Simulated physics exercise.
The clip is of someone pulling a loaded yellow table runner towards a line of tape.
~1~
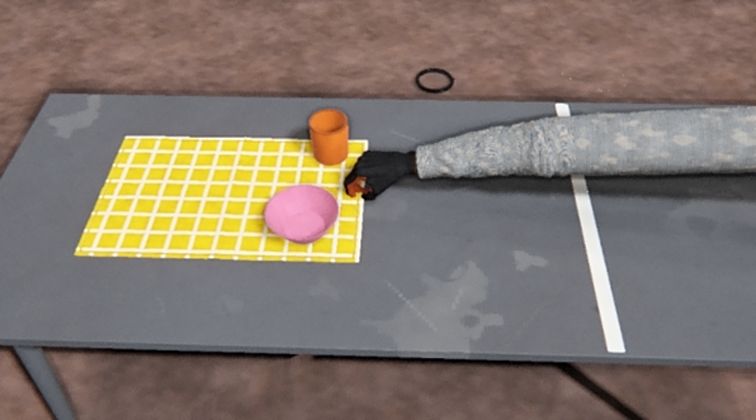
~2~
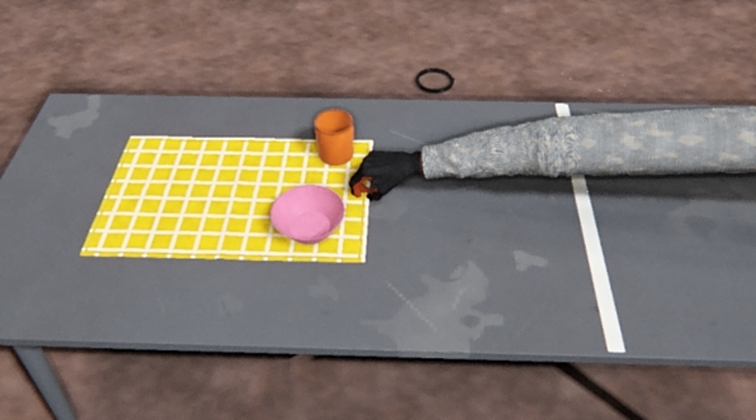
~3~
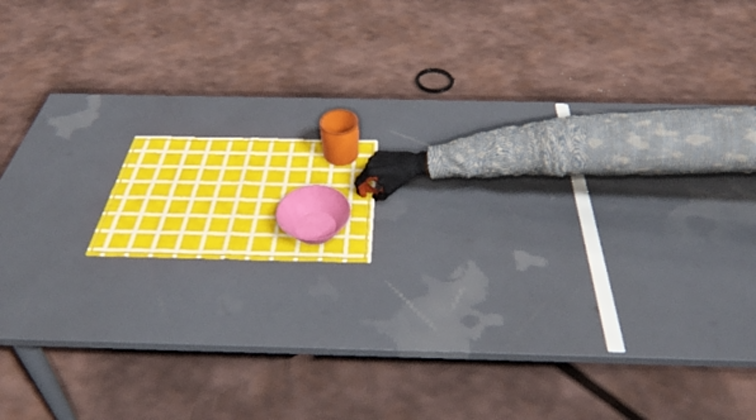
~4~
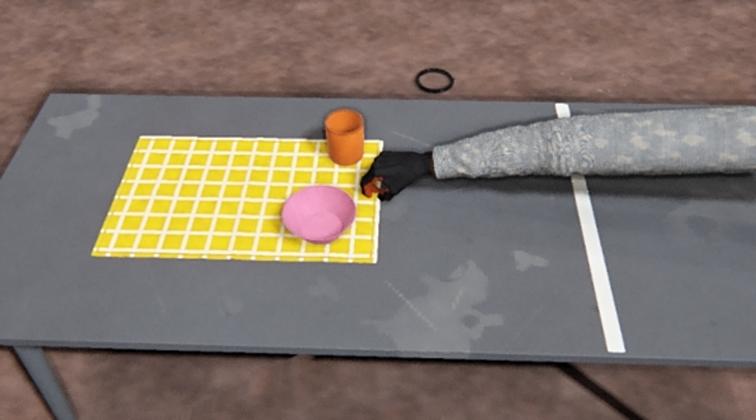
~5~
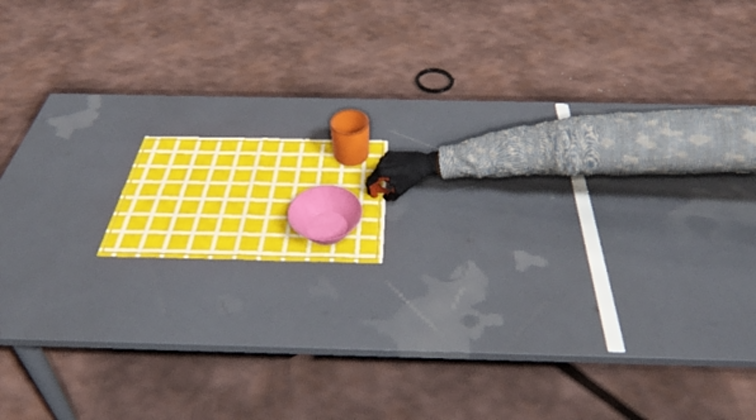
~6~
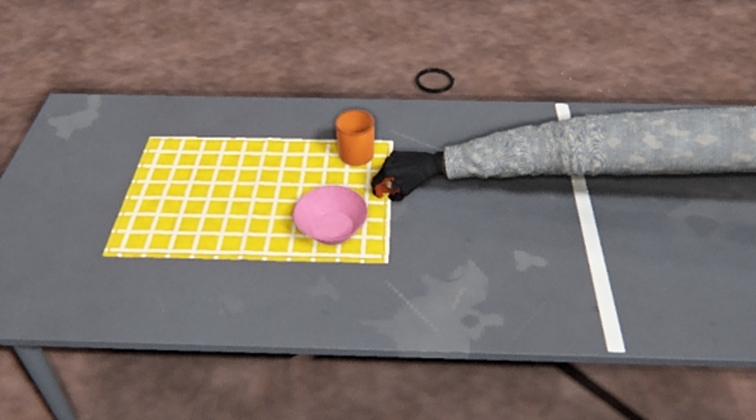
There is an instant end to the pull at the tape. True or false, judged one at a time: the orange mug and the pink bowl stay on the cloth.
Taking them one by one: For the orange mug, true; for the pink bowl, true.
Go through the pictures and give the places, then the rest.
The first frame shows table runner end (358, 262); orange mug (328, 121); pink bowl (302, 211); tape (612, 327).
The second frame shows table runner end (364, 262), far hem (80, 255); pink bowl (308, 211).
The third frame shows table runner end (370, 263); orange mug (339, 121).
The fourth frame shows table runner end (376, 263), far hem (92, 256); pink bowl (319, 211).
The fifth frame shows table runner end (382, 263); orange mug (350, 122).
The sixth frame shows table runner end (388, 263), far hem (103, 256); orange mug (355, 122); pink bowl (331, 212); tape (612, 327).
Then, 1.67 s past the final frame, hem at the tape; orange mug on the cloth near (532, 142); pink bowl on the cloth near (525, 225).
Then, 1.78 s past the final frame, hem at the tape; orange mug on the cloth near (539, 142); pink bowl on the cloth near (532, 225).
When it is over, hem at the tape; orange mug on the cloth near (539, 142); pink bowl on the cloth near (532, 225). The orange mug remains aboard and the pink bowl keeps its seat.
